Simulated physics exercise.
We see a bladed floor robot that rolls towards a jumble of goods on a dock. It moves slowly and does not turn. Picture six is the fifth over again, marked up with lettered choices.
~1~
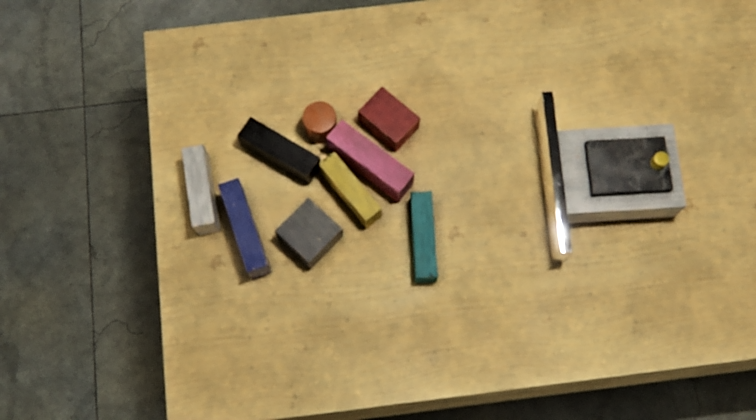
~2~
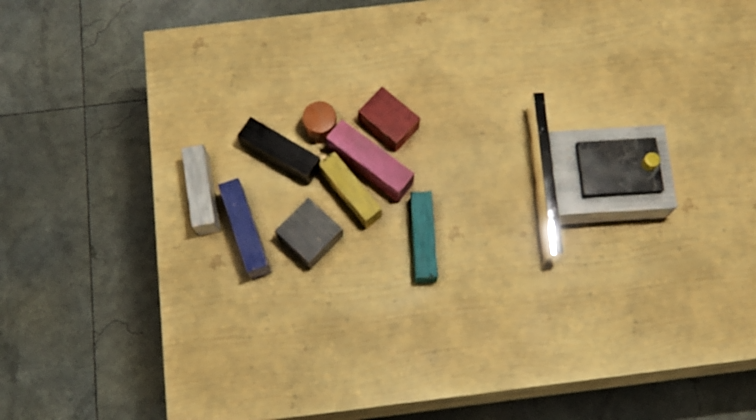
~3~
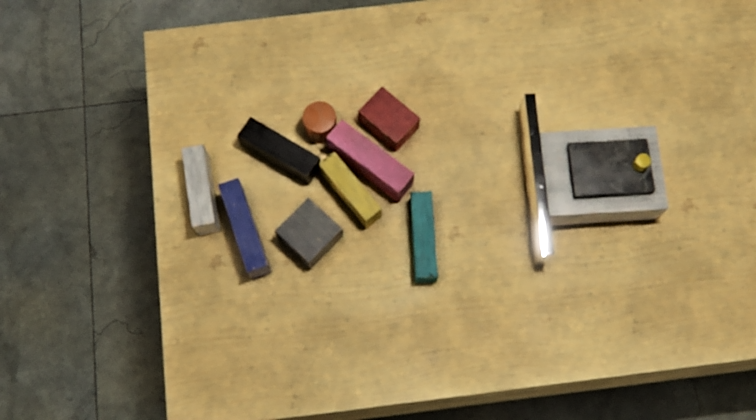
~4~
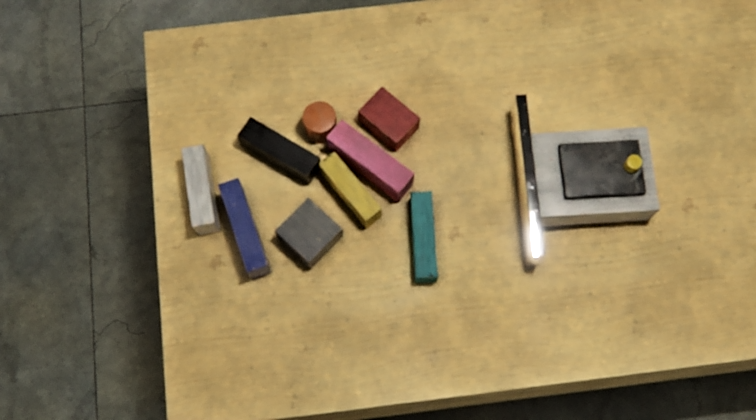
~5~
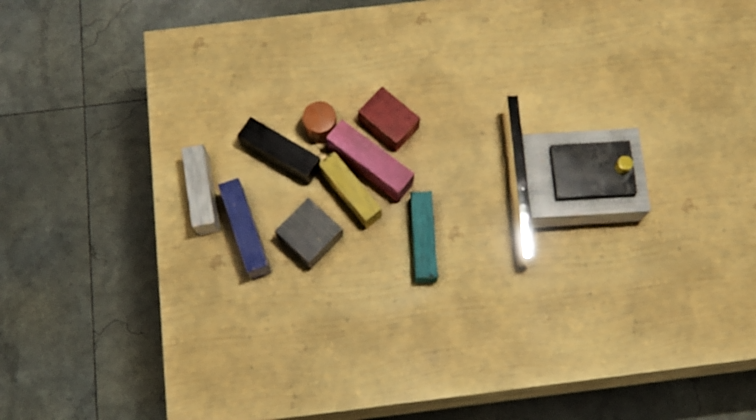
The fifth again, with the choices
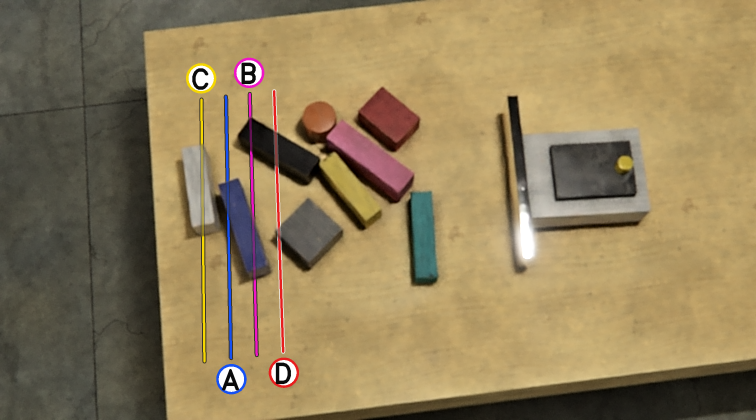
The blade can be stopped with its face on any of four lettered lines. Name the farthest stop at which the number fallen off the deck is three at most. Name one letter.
It can go as far as C.
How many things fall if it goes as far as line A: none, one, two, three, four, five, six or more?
Two.
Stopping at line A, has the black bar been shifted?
By then, yes.
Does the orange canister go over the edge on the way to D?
No.
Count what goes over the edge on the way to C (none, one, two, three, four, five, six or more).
In all, three.
On the marked copy, A at (228, 222); B at (253, 220); C at (203, 226); D at (279, 217).
Taking C. A third of the way, robot (473, 184); orange canister (316, 117); red crate (366, 117).
Two thirds of the way, robot (357, 198); white bar (193, 190); blue bar (208, 235).
When it is over, robot (267, 208); blue bar over the edge; white bar over the edge; three fallen.
As for the rest, A is within the limit but short; B is within the limit but short; D is within the limit but short.
